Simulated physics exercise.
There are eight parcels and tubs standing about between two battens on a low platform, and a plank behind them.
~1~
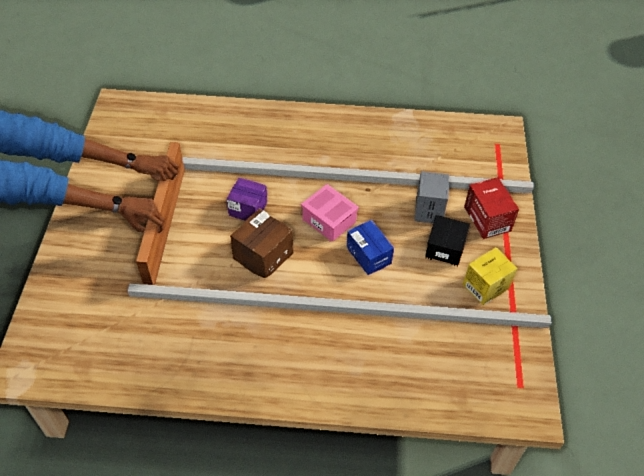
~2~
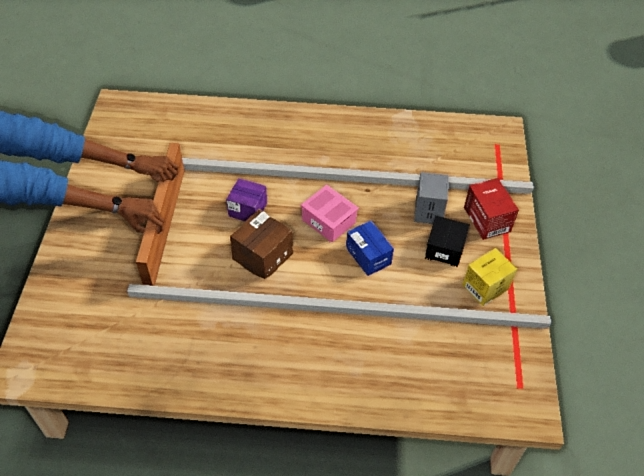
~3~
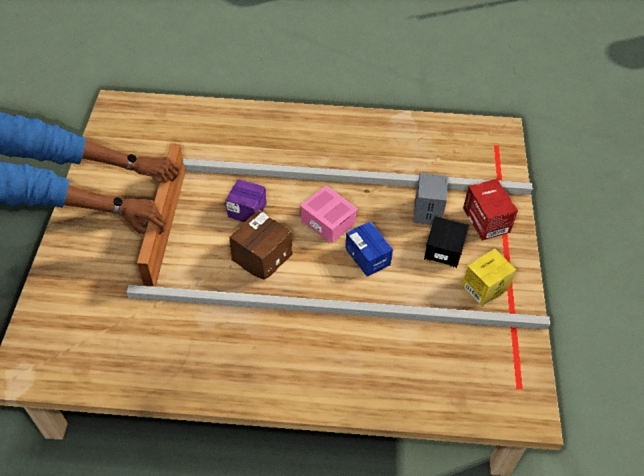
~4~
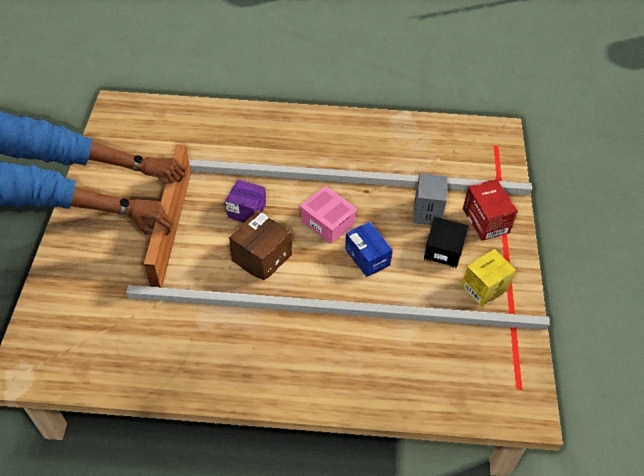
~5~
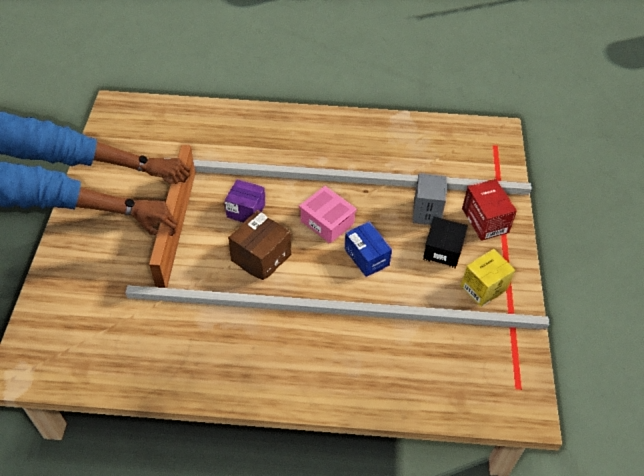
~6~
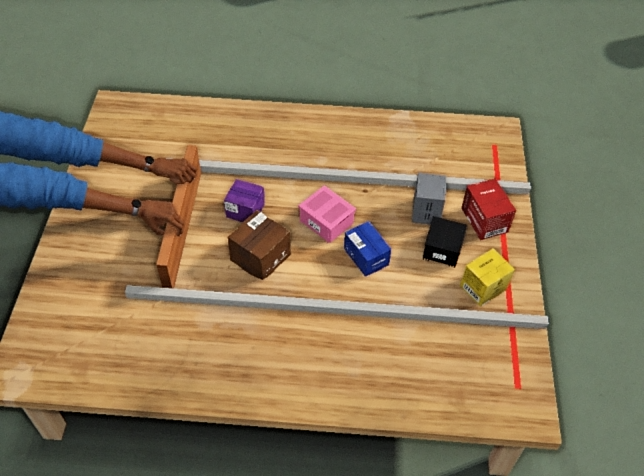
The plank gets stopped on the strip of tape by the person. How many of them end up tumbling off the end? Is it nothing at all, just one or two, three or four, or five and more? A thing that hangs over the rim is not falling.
The edge claims more than four.
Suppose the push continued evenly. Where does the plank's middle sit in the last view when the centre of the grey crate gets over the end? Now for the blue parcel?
I reckon its middle sits around (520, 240) and then around (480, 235).
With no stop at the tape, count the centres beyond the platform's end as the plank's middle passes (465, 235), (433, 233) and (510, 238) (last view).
It comes out as 3, then 0, then 5.
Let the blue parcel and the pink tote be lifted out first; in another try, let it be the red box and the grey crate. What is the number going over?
Tally per try: 3 / 4.
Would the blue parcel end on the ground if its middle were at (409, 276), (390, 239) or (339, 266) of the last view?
The blue parcel remains up; goes over; does not fall.
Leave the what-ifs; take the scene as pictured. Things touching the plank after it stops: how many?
Well, it touches 3.
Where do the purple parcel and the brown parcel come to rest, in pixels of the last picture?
Same order as the question: First (520, 221), second (532, 255).
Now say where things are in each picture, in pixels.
In the first frame, red box (491, 208); yellow box (490, 277); black tote (447, 241); plank (163, 212); tape (508, 251).
In the second frame, yellow box (489, 277); pink tote (329, 214).
In the third frame, black tote (446, 242); purple parcel (246, 202).
In the fourth frame, red box (489, 210); brown parcel (261, 246).
In the fifth frame, yellow box (487, 278); blue parcel (368, 249).
In the sixth frame, red box (488, 209); yellow box (487, 278); black tote (445, 242); plank (181, 215); tape (505, 252).
Early on, none off yet; red box at rest near (488, 209); yellow box at rest near (487, 278); black tote at rest near (445, 242).
A while later, none off yet; red box at rest near (488, 209); yellow box at rest near (487, 278); black tote travelled a little near (461, 246).
Further along, none off yet; red box travelled about its own width near (532, 205); yellow box travelled about its own width near (545, 289); black tote travelled well along near (539, 256).
Finally, the number that fall off is five or more; lost, pink tote, blue parcel, black tote, yellow box and red box.
